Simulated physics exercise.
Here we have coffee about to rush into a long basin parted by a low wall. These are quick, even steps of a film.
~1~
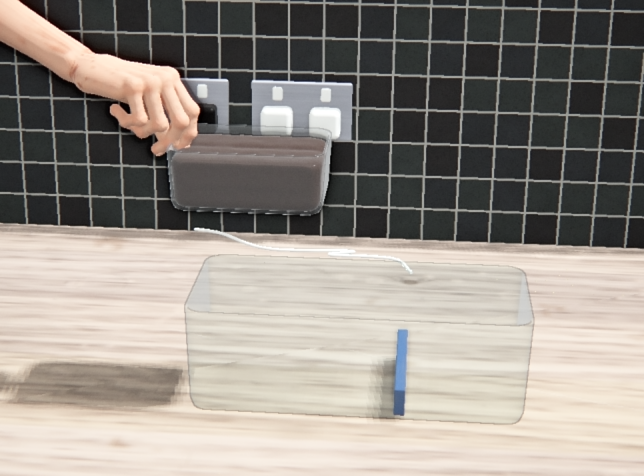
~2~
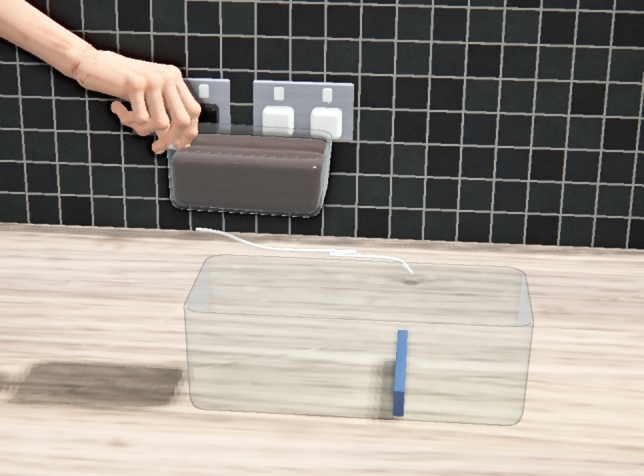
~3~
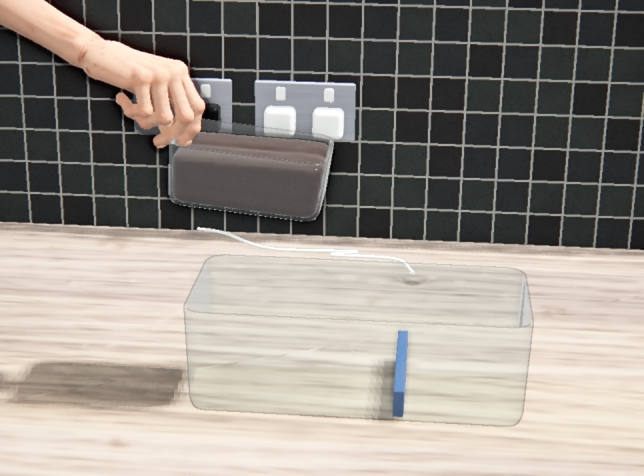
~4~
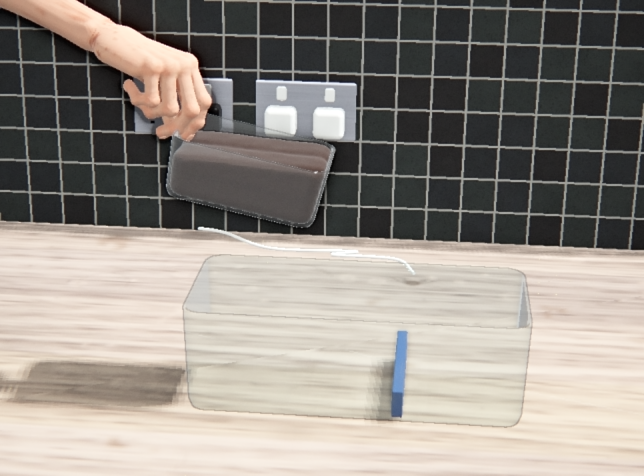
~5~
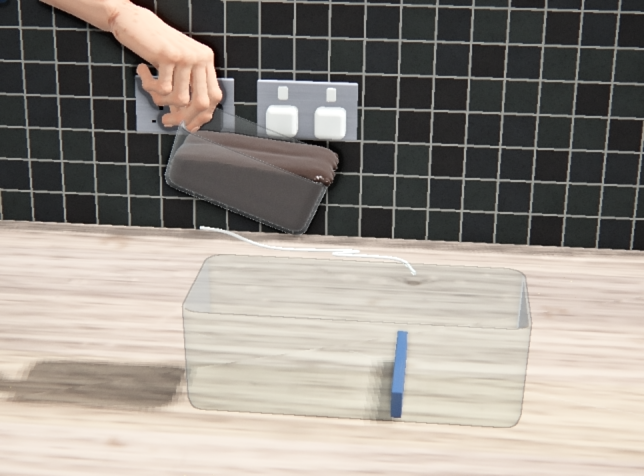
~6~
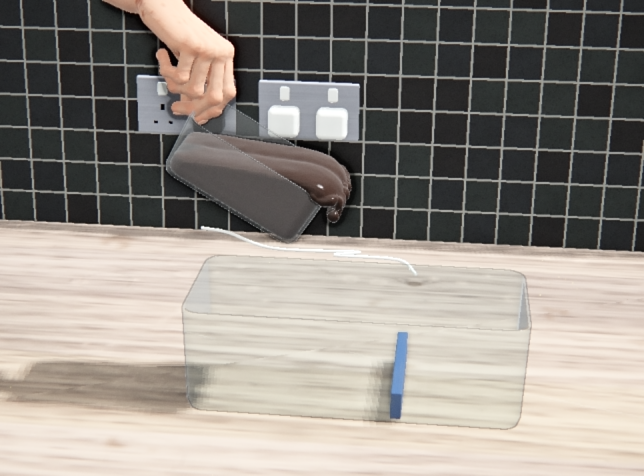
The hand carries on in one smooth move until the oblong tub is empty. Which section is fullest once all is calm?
The left section gets the most.
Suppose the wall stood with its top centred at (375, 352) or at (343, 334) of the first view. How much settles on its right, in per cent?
In turn 60 and 80 in a hundred.
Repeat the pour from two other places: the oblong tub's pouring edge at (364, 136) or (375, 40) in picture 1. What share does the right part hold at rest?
Near 55 % and 55 %.
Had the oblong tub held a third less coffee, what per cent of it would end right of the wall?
Some 10 per cent.
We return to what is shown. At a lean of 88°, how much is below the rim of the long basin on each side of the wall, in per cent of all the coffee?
Left: 35 %. Right: 30 %.
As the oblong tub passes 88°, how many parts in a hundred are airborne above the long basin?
Near 25 %.
A moment on, the tilt is 88° and 12 per cent is still to pour, 33 is left of the wall and 28 right of it.
Next, the tilt is 109° and 2 per cent is still to pour, 59 is left of the wall and 32 right of it.
Then the tilt is 109° and 0 per cent is still to pour, 63 is left of the wall and 33 right of it.
Later the tilt is 109° and 0 per cent is still to pour, 63 is left of the wall and 33 right of it.
In the end 63 per cent lies left of the wall, 33 right of it and 4 outside.
